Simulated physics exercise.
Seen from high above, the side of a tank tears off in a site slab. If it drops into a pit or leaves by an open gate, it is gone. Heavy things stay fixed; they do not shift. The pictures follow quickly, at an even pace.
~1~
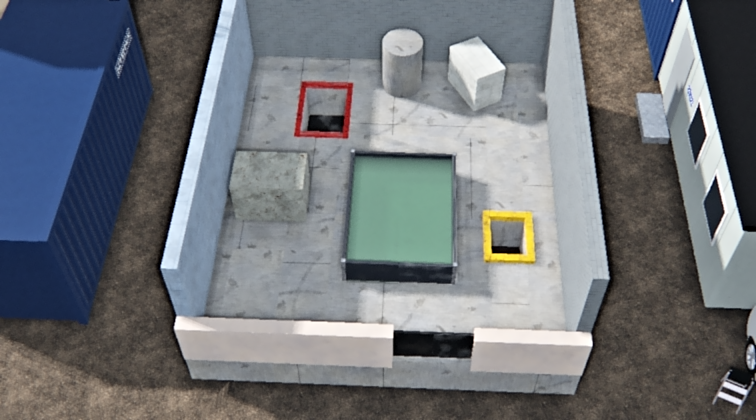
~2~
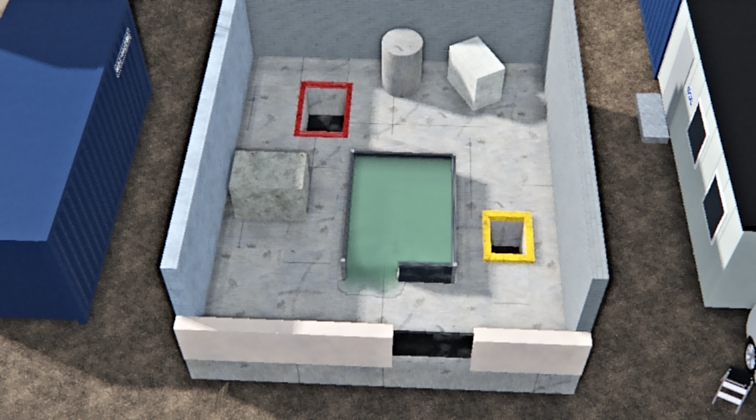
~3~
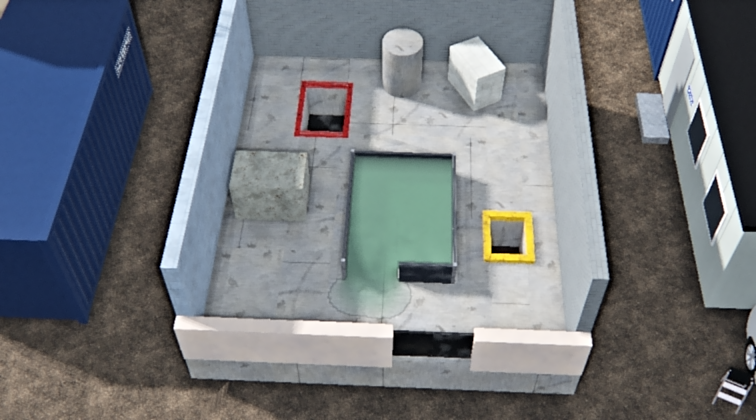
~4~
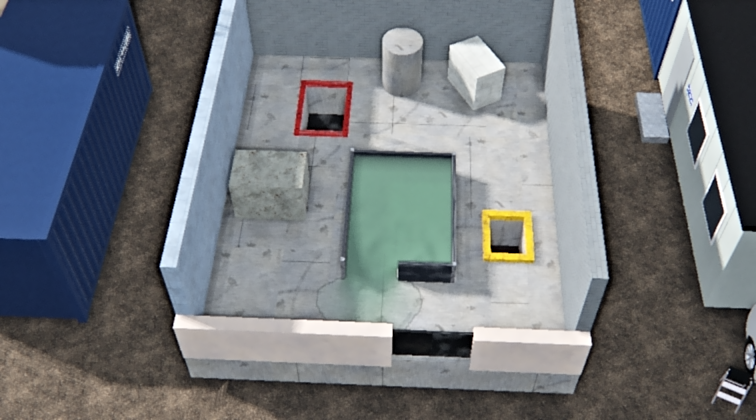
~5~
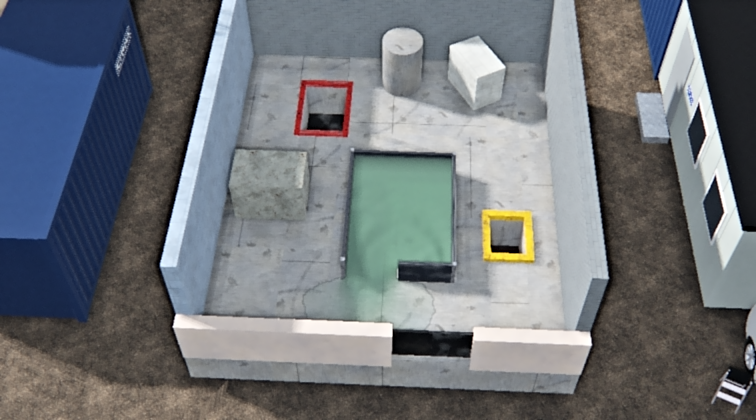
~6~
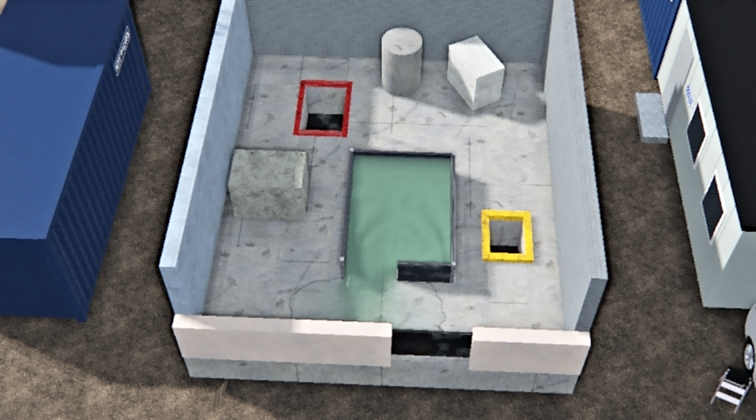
Walled concrete site slab seen from above, green water pouring from a gap in an open tank's near side and spreading thinly.
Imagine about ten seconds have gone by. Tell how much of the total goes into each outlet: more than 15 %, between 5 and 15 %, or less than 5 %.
At the end, the gate accounts for a negligible part - below five per cent; the red pit accounts for a negligible part - below five per cent; the yellow pit accounts for a negligible part - below five per cent.
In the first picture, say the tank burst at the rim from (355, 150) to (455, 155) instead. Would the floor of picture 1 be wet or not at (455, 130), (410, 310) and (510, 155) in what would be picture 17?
Well, the first is hit by the spill, the next missed by the spill, the last missed by the spill.
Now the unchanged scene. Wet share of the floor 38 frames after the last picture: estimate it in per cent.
It comes to 60 per cent.
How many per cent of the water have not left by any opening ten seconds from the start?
Near 100 in a hundred.
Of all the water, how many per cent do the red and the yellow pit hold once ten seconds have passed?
About 0 %, then about 0 %.
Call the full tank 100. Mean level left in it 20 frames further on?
Near 56 in a hundred.
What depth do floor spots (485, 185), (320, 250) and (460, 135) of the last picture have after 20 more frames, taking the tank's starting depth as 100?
Around 0, 0 and 0 percent, in that order.
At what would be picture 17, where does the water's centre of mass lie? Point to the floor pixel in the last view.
Near (384, 256).
A moment on, water covers 10 % of the floor; the gate 0 %, the red pit 0 %, the yellow pit 0 %.
Next, water covers 20 % of the floor; the gate 0 %, the red pit 0 %, the yellow pit 0 %.
Then, water covers 35 % of the floor; the gate 0 %, the red pit 0 %, the yellow pit 0 %.
Later, water covers 60 % of the floor; the gate 0 %, the red pit 0 %, the yellow pit 0 %.
In the end, water covers 90 % of the floor; the gate 0 %, the red pit 0 %, the yellow pit 0 %.
